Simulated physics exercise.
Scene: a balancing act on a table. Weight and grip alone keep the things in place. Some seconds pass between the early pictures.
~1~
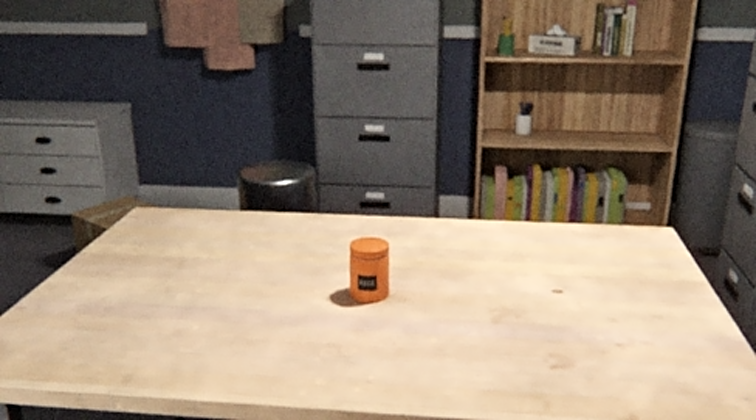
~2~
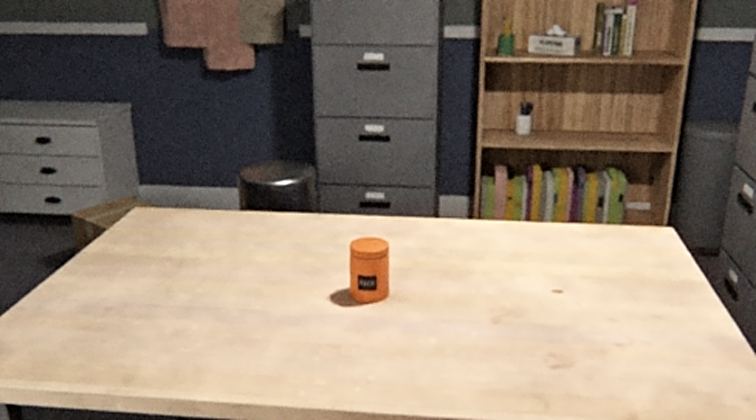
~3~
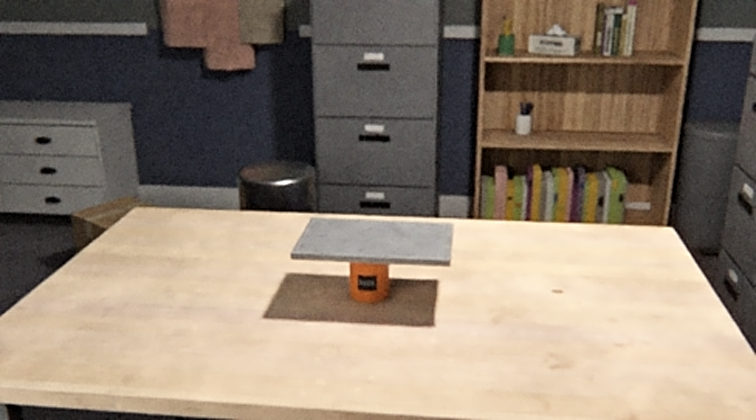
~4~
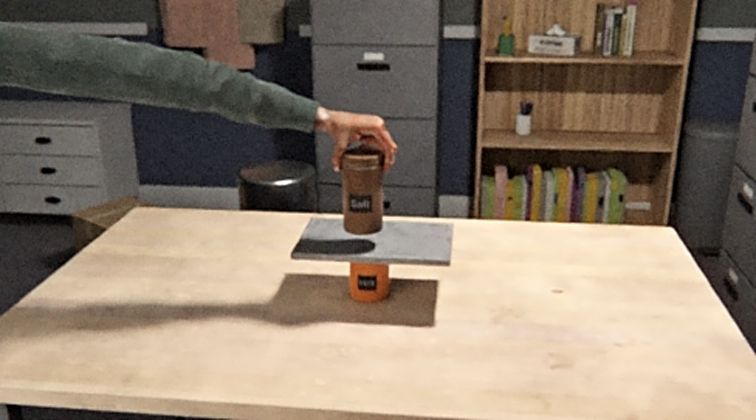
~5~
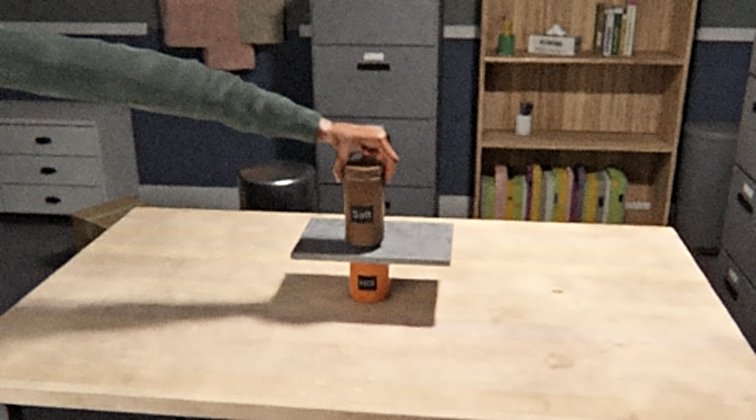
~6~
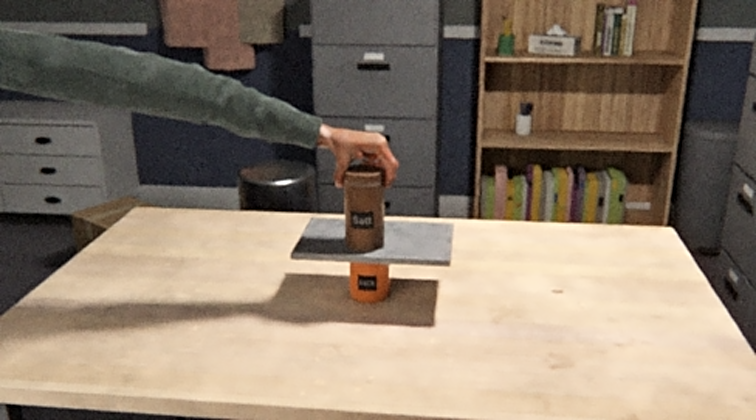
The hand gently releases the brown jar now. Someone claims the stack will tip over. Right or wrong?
Wrong, it stays upright.
Then, 0.60 s on from there, no change.
Then, 1.30 s on from there, brown jar resting near (364, 208).
In the end, all 3 unmoved. At the end, from the last picture's camera, brown jar near (364, 208). The stack stays up.
